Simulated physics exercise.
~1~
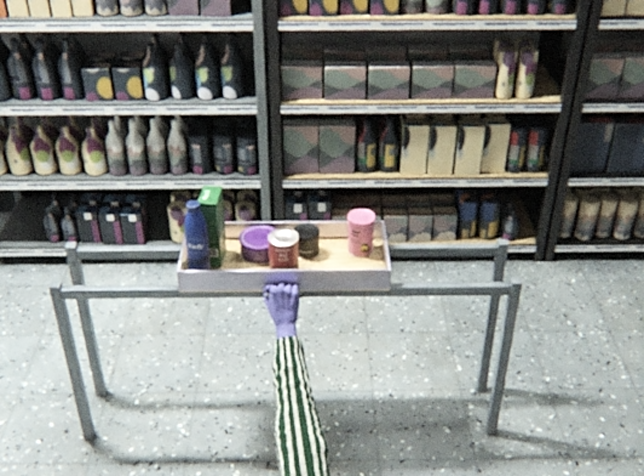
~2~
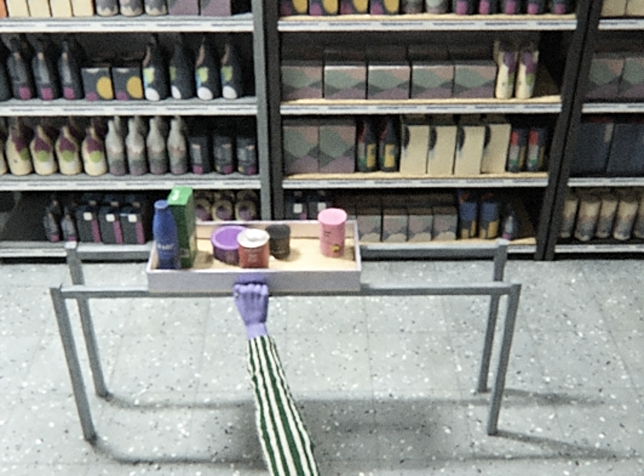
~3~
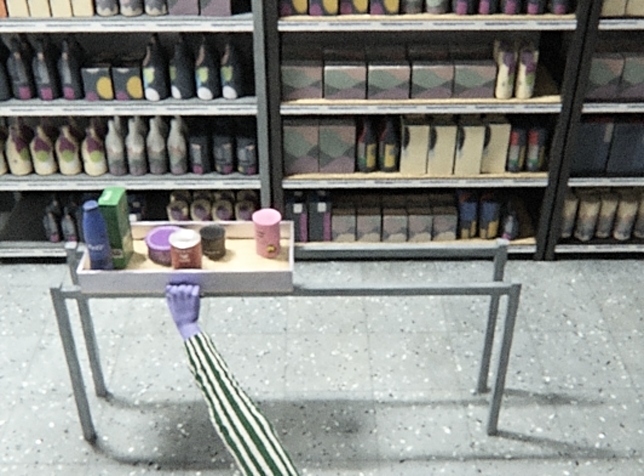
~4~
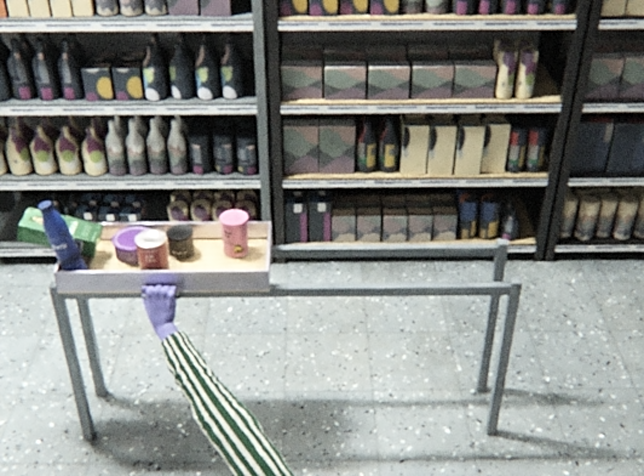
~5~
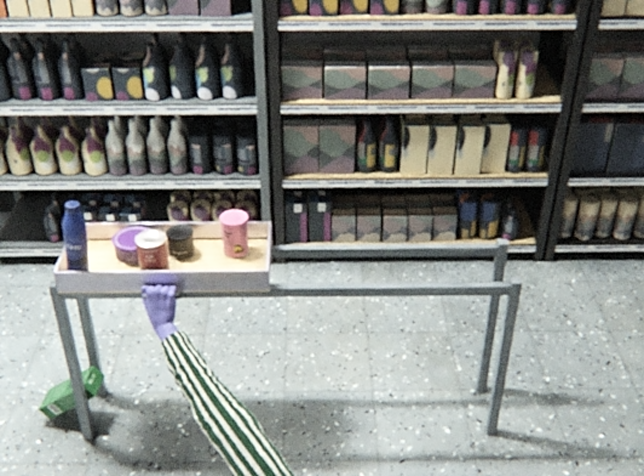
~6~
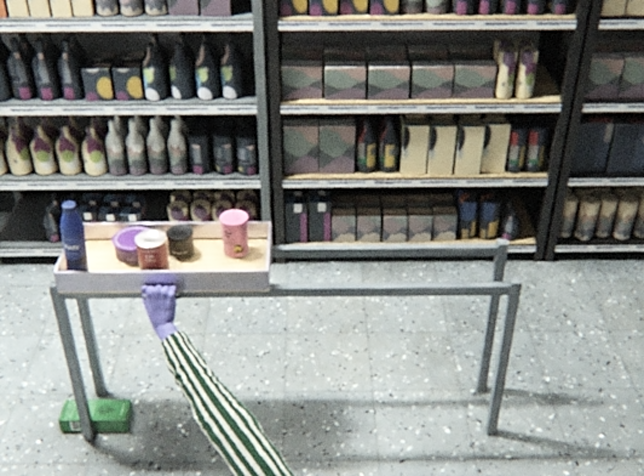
In a shop aisle, a purple-gloved hand slid a tray of containers left along a metal frame until it stopped at the end, where a green packet toppled off and landed on the floor while the blue bottle tipped but settled upright.
